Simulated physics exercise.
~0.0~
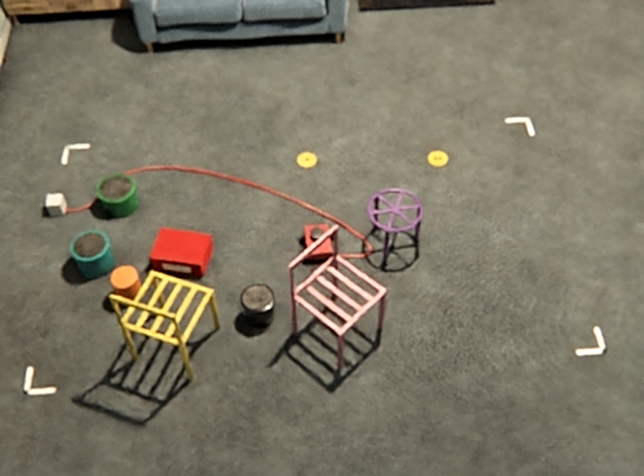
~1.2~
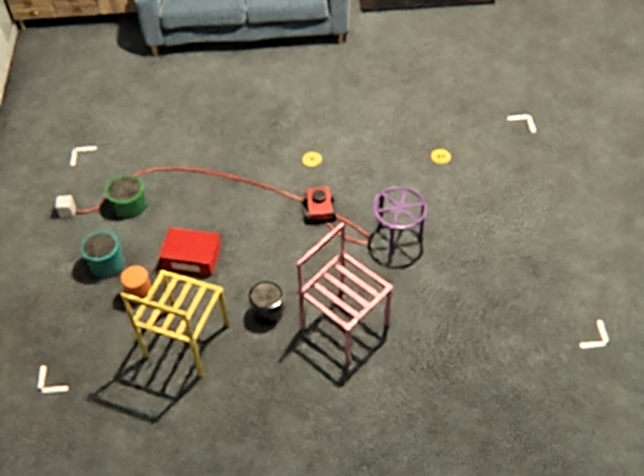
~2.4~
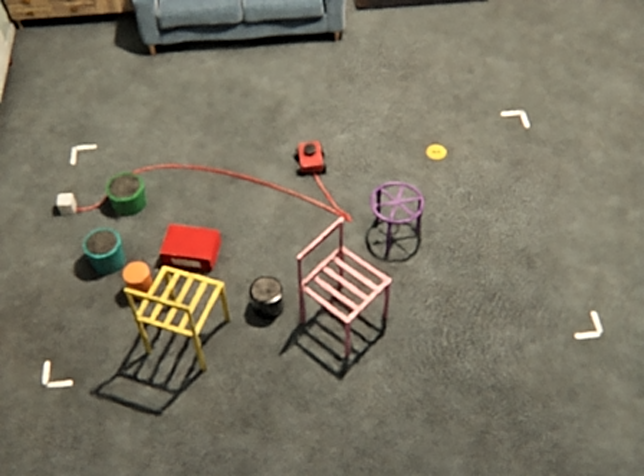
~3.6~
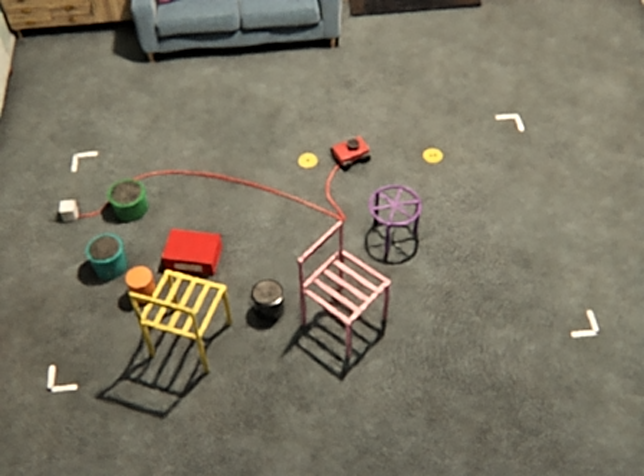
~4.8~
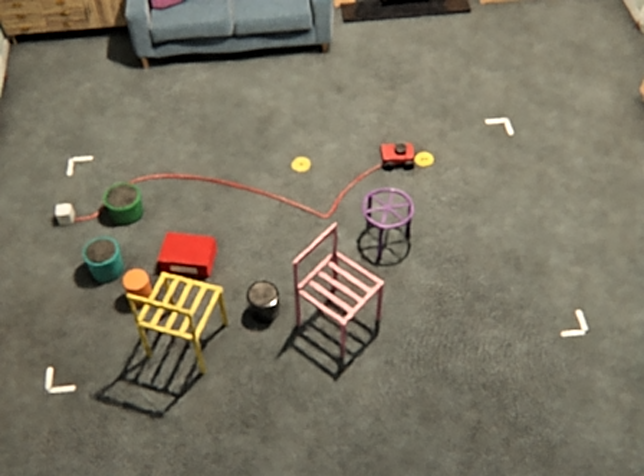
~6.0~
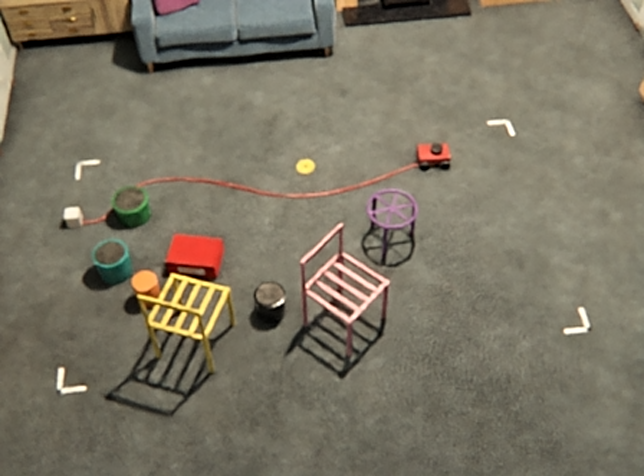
A blue sofa stands at the back of a grey floor seen from high above, with a yellow chair at the left front and a pink chair and purple stool right of centre. Green and teal pots, an orange tub, a red box and a black pot sit around the left and middle. A small red cart, tied by a red lead to a white block at far left, rolls away from behind the pink chair to the left yellow mark. It then turns right and drives to the second mark, stopping over it, the lead trailing in a shallow curve and everything else still standing.
